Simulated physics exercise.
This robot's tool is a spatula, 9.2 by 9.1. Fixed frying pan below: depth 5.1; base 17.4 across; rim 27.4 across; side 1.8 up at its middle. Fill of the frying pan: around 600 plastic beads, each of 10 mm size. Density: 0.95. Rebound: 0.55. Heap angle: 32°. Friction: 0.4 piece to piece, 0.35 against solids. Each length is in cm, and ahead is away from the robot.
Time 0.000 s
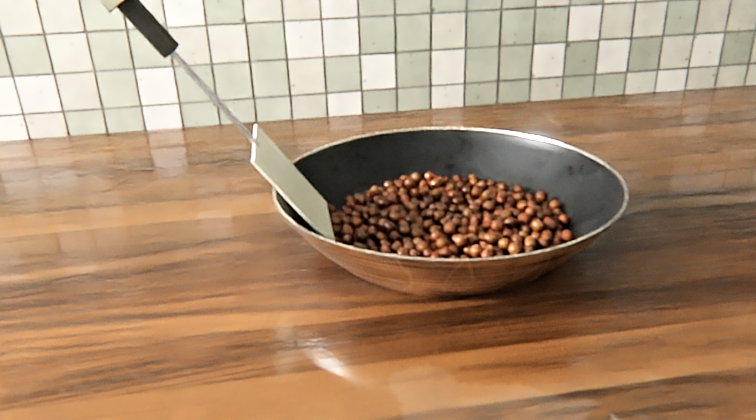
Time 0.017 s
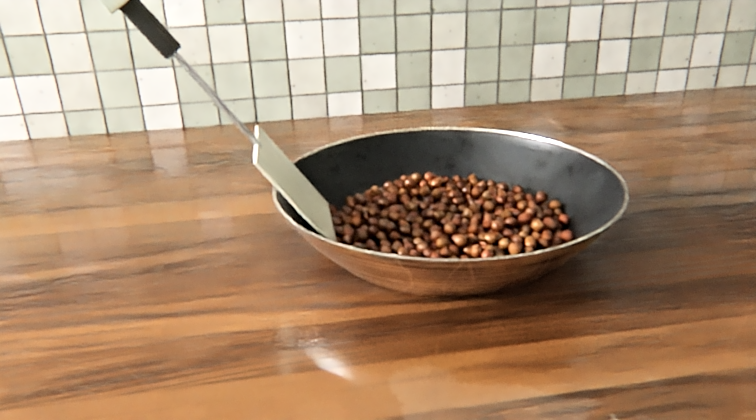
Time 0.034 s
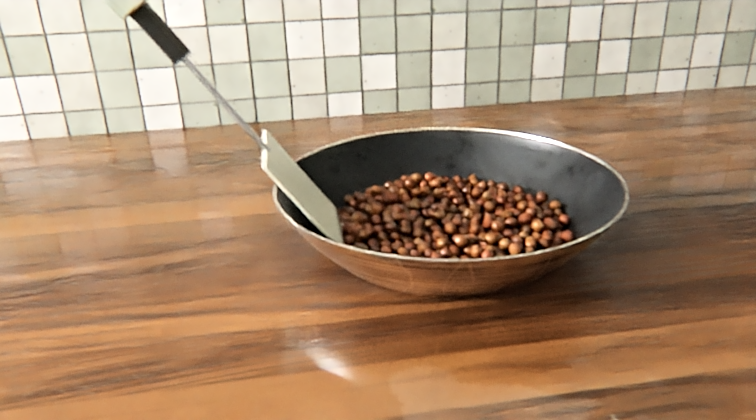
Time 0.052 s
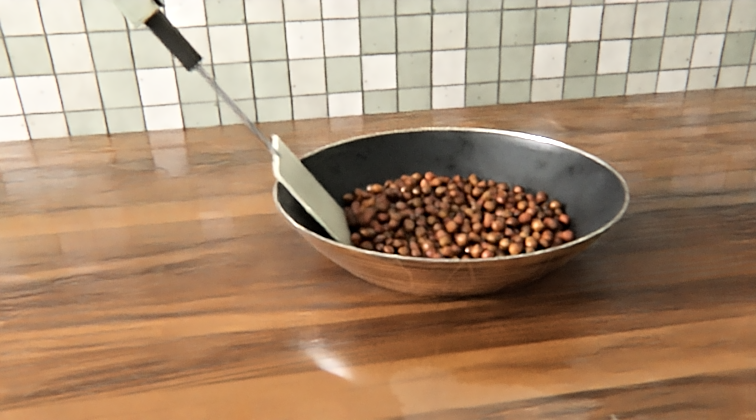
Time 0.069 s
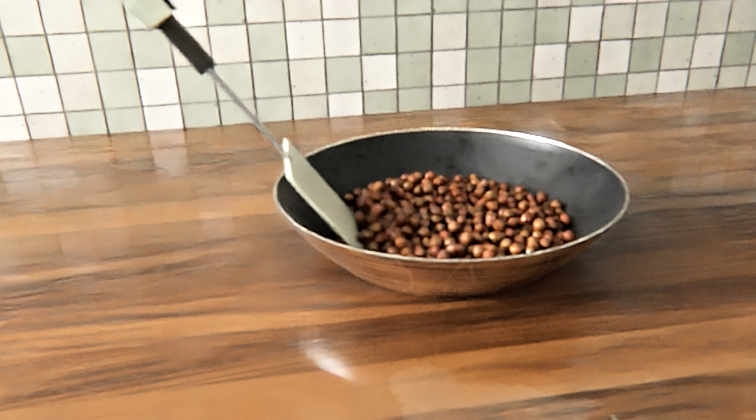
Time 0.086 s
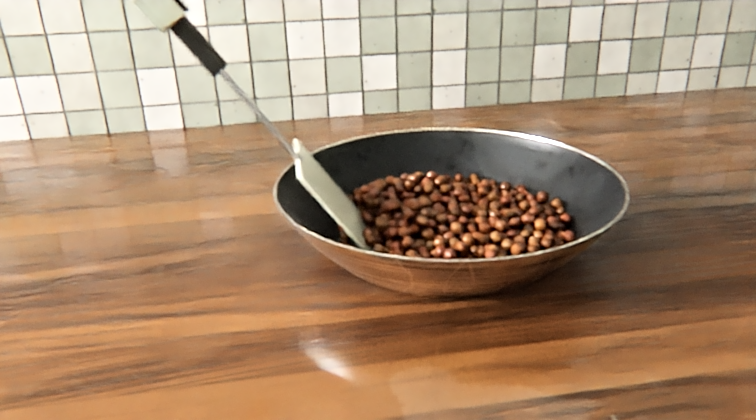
A spatula slides slowly rightward into the reddish-brown beads in a dark frying pan.
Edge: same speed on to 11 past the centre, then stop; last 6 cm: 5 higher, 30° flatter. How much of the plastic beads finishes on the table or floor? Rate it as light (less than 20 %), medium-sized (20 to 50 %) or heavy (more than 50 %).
Rated light.
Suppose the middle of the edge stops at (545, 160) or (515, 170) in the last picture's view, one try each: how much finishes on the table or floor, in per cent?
The two tries give near 5 and near 0 in a hundred.
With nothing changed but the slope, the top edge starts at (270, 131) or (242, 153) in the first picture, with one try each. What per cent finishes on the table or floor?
Some 15 and 15 per cent.
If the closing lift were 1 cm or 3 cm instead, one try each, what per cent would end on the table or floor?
15 and 20 per cent.
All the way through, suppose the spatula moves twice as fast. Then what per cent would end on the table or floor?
Approx. 25 per cent.
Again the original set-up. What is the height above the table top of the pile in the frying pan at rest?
Height at rest: Roughly 4.5 cm.
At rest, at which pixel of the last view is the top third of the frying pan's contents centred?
The middle lies somewhere around (537, 206).
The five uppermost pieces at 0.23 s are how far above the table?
Height: Approx. 4 cm.
By 0.23 s, sloping 55°, highest piece 4 above the table; 599 in the frying pan.
By 0.38 s, sloping 46°, highest piece 5 above the table; 599 in the frying pan.
By 0.65 s, sloping 25°, highest piece 8 above the table; 513 in the frying pan, 65 on the table or floor, 21 on the blade or in flight.
By 1.70 s, sloping 25°, highest piece 4 above the table; 513 in the frying pan, 86 on the table or floor.
Final count, 513 in the frying pan, 86 on the table or floor. That is 14 % on the table or floor.
